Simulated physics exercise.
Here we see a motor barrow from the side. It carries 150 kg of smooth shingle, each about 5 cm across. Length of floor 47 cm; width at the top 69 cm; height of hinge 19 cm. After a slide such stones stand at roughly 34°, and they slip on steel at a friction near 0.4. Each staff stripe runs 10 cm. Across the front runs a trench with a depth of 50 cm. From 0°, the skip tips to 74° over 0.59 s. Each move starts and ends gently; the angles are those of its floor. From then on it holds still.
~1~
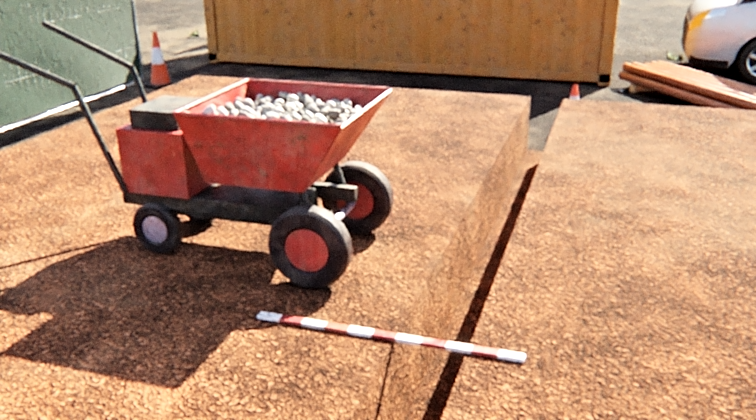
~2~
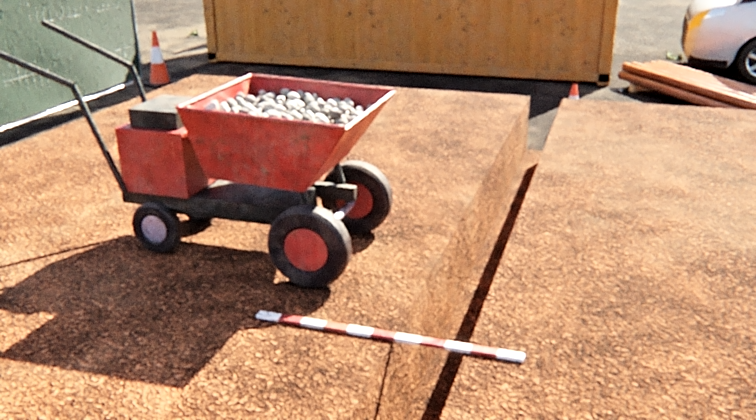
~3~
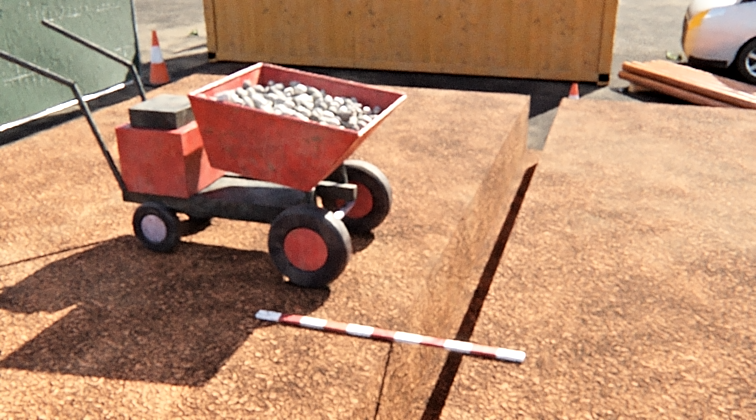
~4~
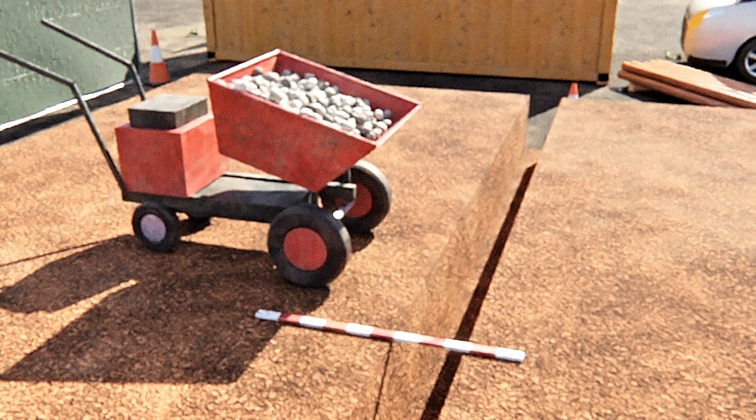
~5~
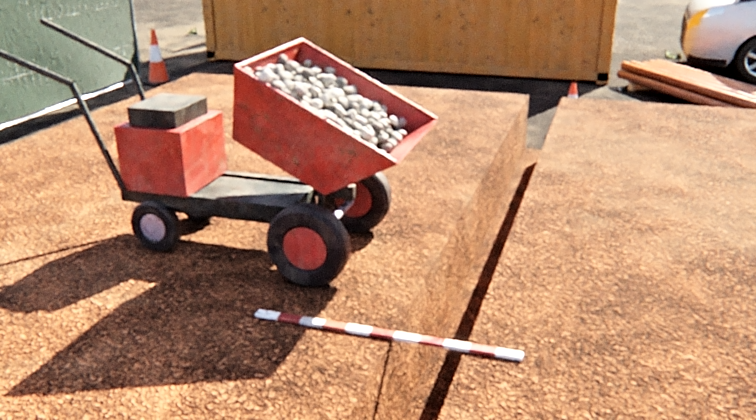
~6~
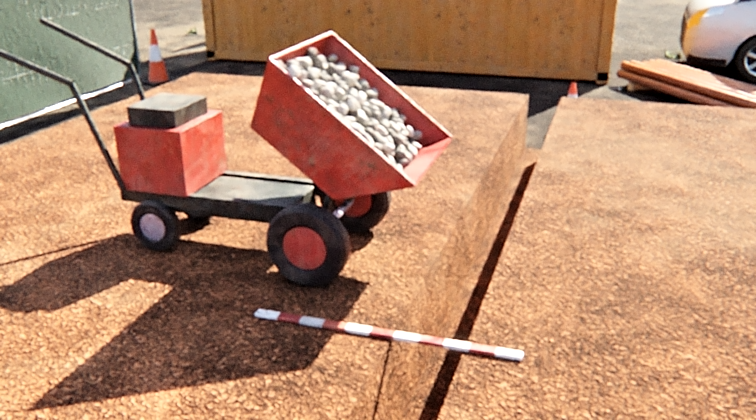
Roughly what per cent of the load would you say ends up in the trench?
I'd say 36 per cent ends up in the trench.
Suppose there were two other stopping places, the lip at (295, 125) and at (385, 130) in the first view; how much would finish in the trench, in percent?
Near 80 then near 10 percent.
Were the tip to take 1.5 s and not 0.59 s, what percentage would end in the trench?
It would come to roughly 55 per cent.
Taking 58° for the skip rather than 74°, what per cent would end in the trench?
Near 25 per cent then.
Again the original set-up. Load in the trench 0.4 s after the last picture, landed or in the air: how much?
By then, around 10 percent.
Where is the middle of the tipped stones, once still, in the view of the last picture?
I'd put it close to (534, 279).
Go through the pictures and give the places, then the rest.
In the first frame, lip at (341, 127), floor tilted 0°, highest stones at (282, 105).
In the second frame, lip at (346, 129), floor tilted 2°, highest stones at (276, 100).
In the third frame, the skip is at 8°, its lip at (359, 135); the top of the load is at (266, 92).
In the fourth frame, the skip is at 16°, its lip at (377, 146); the top of the load is at (272, 79).
In the fifth frame, the skip is at 27°, its lip at (396, 164); the top of the load is at (292, 68).
In the sixth frame, the skip is at 38°, its lip at (414, 186); the top of the load is at (317, 61).
Then, 0.1 s after the last picture the floor is at 62°, 100 % in the skip; the foremost stones are at (435, 206).
Then, 0.4 s after the last picture the floor is at 74°, 61 % in the skip, 11 % in the trench, 28 % past the trench; the foremost stones are at (545, 292).
Then, 0.7 s after the last picture the floor is at 74°, 13 % in the skip, 23 % in the trench, 64 % past the trench; the foremost stones are past the picture's edge.
Then, 2.7 s after the last picture the floor is at 74°, 0 % in the skip, 36 % in the trench, 64 % past the trench; the foremost stones are past the picture's edge.
